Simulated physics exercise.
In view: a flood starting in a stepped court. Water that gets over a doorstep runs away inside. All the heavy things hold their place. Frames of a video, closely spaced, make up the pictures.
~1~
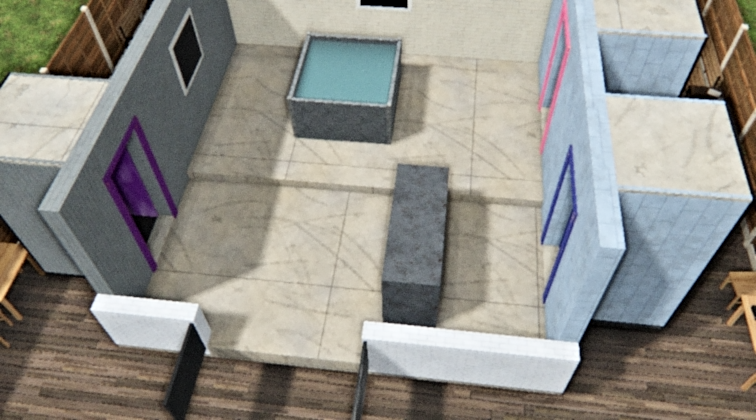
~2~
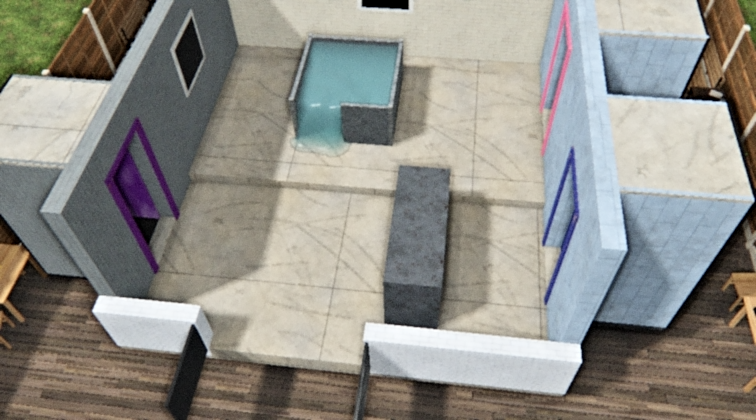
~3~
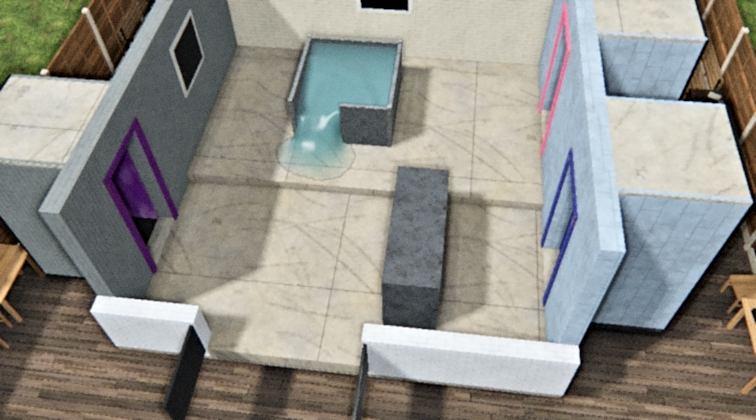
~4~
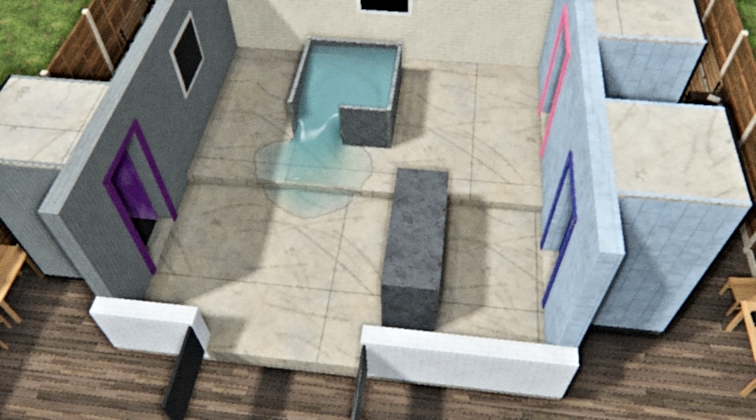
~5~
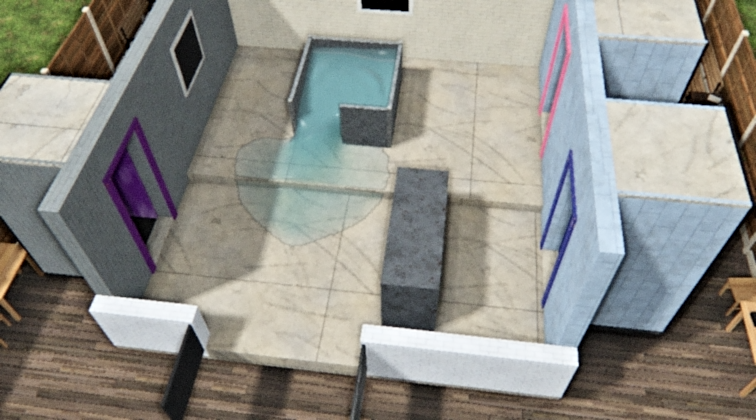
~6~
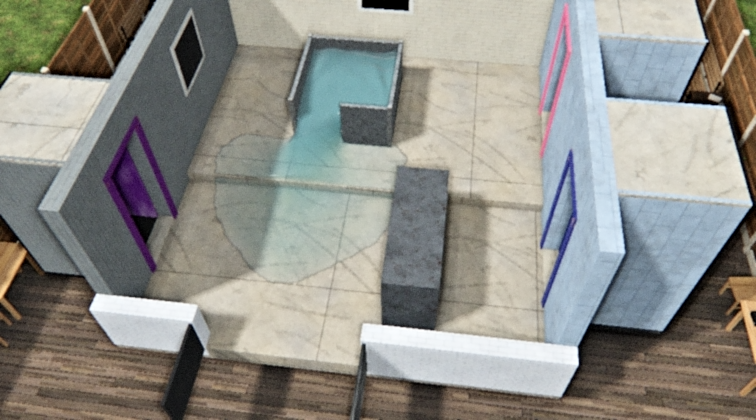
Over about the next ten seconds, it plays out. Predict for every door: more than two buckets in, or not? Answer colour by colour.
The blue door: Not more than two; the pink door: Not more than two; the purple door: More than two.
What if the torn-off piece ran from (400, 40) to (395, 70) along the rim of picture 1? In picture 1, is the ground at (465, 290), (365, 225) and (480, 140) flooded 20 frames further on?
Taken one by one: Sodden, then unaffected, then sodden.
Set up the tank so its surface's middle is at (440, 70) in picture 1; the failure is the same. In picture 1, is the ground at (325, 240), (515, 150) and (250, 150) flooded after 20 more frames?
Soaked, bone-dry, bone-dry.
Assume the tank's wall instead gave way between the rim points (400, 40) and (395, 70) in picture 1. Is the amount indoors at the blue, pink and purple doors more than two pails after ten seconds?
At the doors, blue crosses the line, pink crosses the line and purple never reaches it.
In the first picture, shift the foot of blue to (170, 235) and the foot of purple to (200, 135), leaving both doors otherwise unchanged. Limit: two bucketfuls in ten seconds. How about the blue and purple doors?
Well, going one at a time, the blue one breaks the limit while the purple one comes in under it.
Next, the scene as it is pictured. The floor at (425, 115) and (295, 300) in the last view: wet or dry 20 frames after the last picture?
Same order as asked: Dry as before, drenched.
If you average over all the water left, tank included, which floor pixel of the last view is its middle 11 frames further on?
Somewhere near (311, 168).
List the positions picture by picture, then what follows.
The first picture shows still water in the tank at (347, 72).
In the second picture, water pours out at (321, 127) and has run to (293, 140).
In the third picture, the front is at (326, 176), out from the gap at (319, 128).
In the fourth picture, the front is at (294, 211), out from the gap at (319, 131).
In the fifth picture, water pours out at (319, 129) and has run to (290, 241).
In the sixth picture, water pours out at (320, 128) and has run to (269, 275).
A moment on, water covers 40 % of the floor; the blue door not reached, the pink door not reached, the purple door wet at the sill, nothing in.
Next, water covers 40 % of the floor; the blue door not reached, the pink door not reached, the purple door under two buckets in.
Then, water covers 40 % of the floor; the blue door not reached, the pink door not reached, the purple door over two buckets in.
Later, water covers 45 % of the floor; the blue door wet at the sill, nothing in, the pink door not reached, the purple door over two buckets in.
In the end, water covers 50 % of the floor; the blue door wet at the sill, nothing in, the pink door not reached, the purple door over two buckets in.
